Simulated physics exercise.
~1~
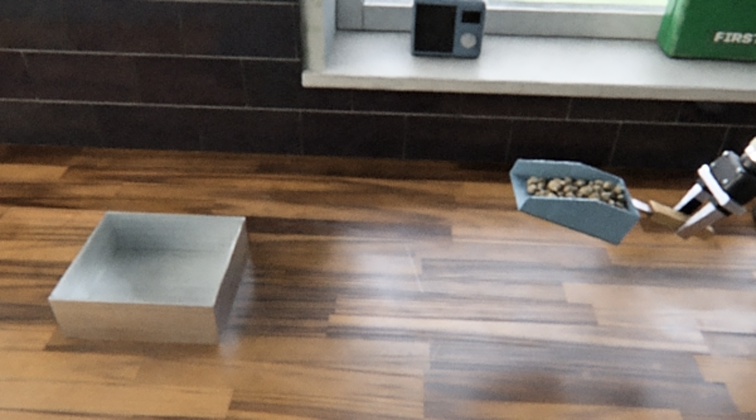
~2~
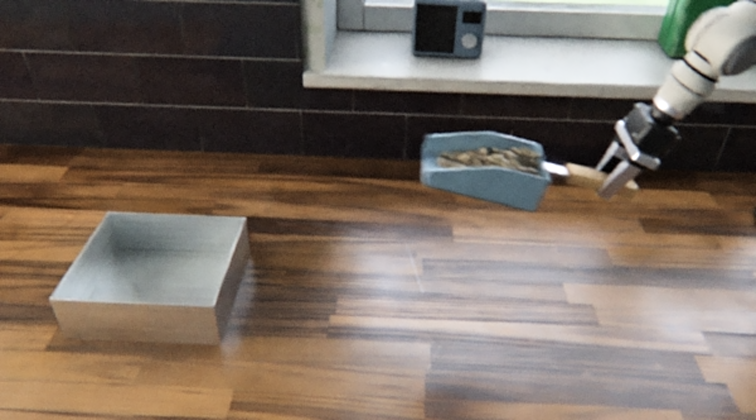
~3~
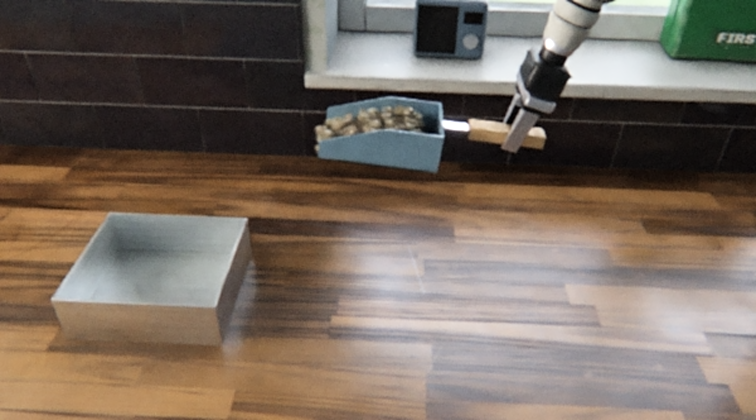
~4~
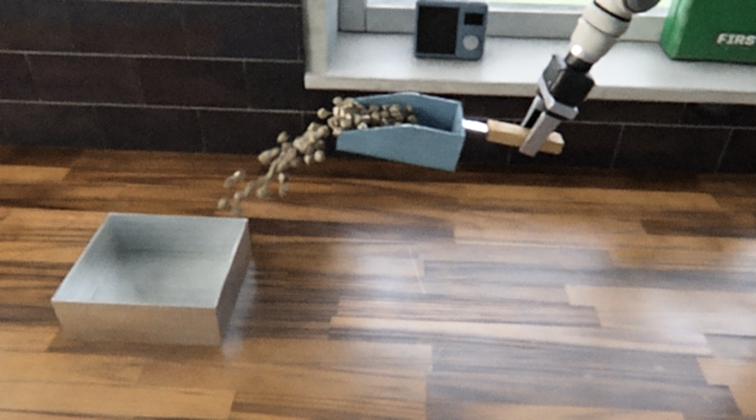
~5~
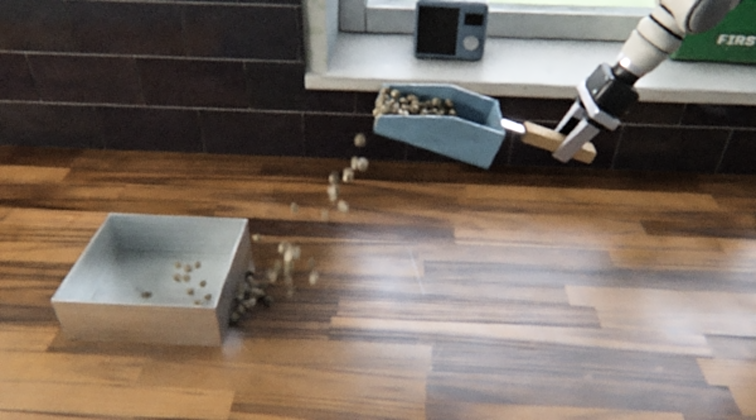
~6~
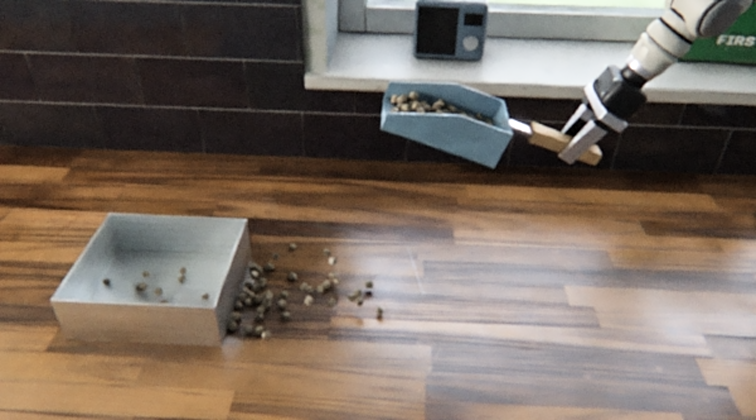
At first, a robot arm at the right grips a blue scoop heaped with small pebbles above a wooden counter, with an open, empty gray box at the left. The arm carries the scoop left and upward toward the box, the pebbles still inside. Then it draws back to the right, and a stream of pebbles spills over the scoop's open front. A few drop into the box, while many more land on the counter just beside it and scatter. The scoop ends tipped back, still holding a good part of its load.
